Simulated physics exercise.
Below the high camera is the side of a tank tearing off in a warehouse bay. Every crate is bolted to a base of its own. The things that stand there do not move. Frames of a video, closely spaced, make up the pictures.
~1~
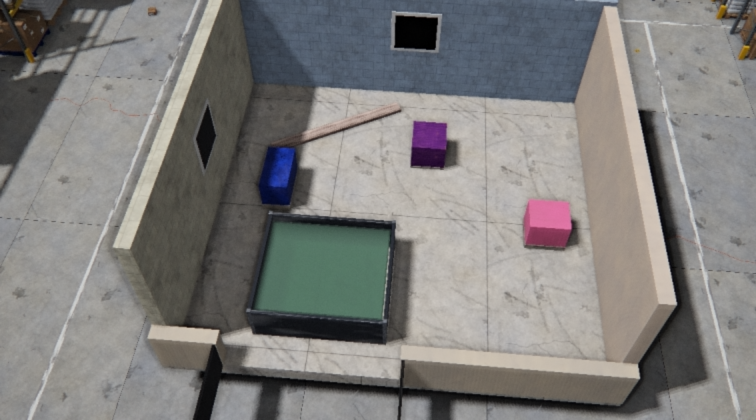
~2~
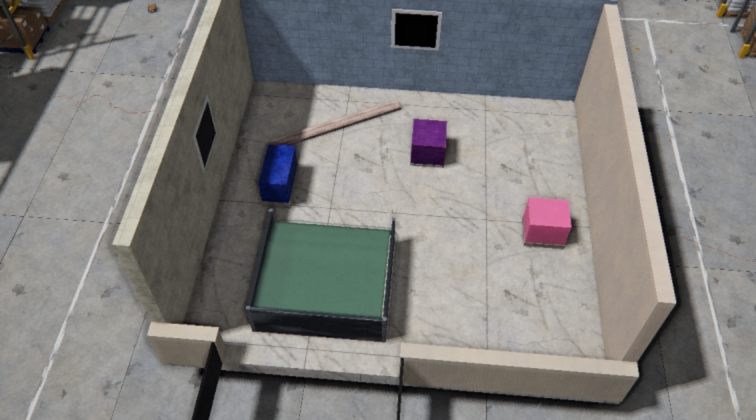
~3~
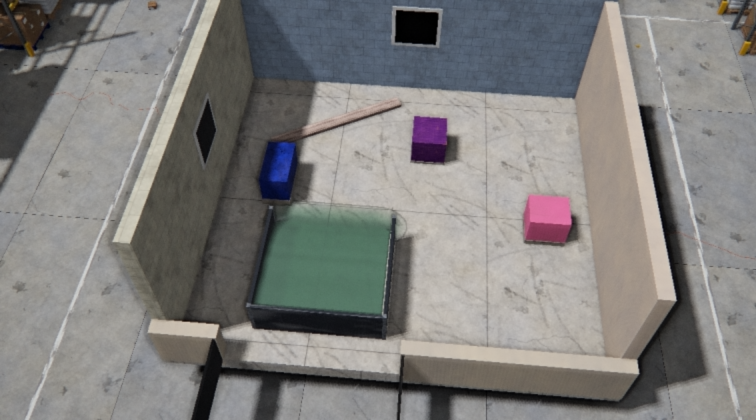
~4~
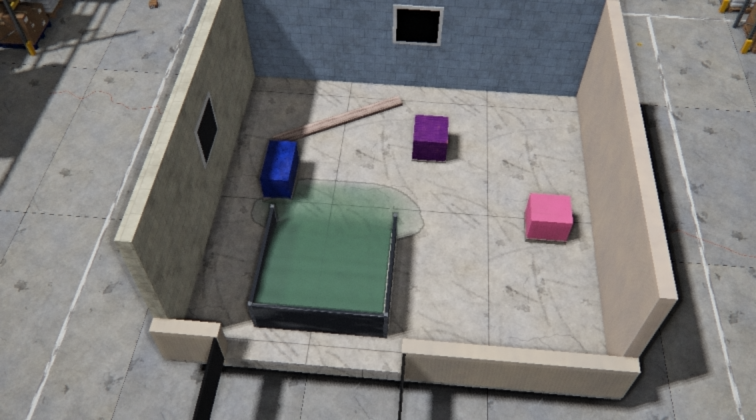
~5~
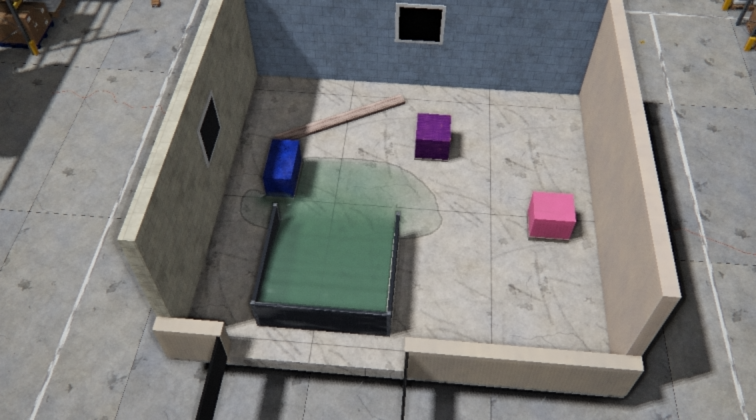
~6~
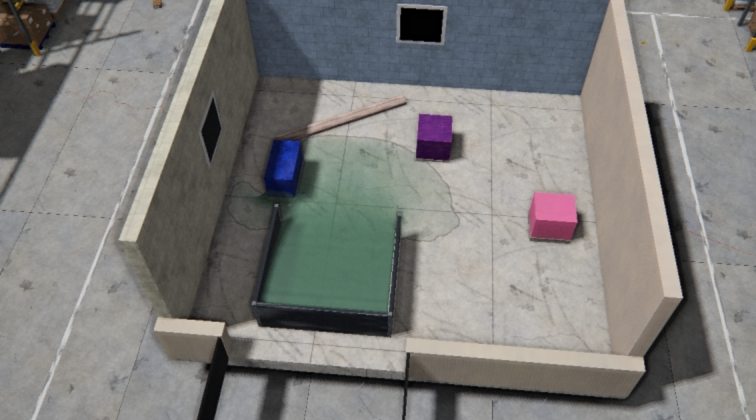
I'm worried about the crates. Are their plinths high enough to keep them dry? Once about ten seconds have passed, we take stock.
At the end, the purple crate is caught by the water, the pink crate is caught by the water, the blue crate is caught by the water.
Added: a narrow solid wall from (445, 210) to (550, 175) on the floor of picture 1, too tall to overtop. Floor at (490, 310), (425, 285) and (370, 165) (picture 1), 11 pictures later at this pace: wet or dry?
One by one: Spared, spared, soaked.
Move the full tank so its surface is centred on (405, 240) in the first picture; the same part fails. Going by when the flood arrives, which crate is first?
The purple one comes first.
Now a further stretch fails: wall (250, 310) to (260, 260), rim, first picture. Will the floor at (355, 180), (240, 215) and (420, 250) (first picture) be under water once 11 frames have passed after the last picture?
One after the other: Dry, covered, clear.
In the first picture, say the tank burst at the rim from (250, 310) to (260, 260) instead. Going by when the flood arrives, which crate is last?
That is the pink-painted one.
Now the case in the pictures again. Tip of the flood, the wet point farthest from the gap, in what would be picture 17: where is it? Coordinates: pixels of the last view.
Around (501, 94).
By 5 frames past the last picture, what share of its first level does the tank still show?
It comes to some 50 percent.
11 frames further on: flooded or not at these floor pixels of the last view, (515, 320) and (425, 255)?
Dry, dry.
A moment on, water covers 35 % of the floor; the purple crate water round its plinth, the pink crate not reached, the blue crate water round its plinth.
Next, water covers 50 % of the floor; the purple crate water round its plinth, the pink crate not reached, the blue crate water round its plinth.
Then, water covers 70 % of the floor; the purple crate water round its plinth, the pink crate water round its plinth, the blue crate water round its plinth.
Later, water covers 75 % of the floor; the purple crate water round its plinth, the pink crate water round its plinth, the blue crate water round its plinth.
In the end, water covers 95 % of the floor; the purple crate was topped, the pink crate was topped, the blue crate was topped.
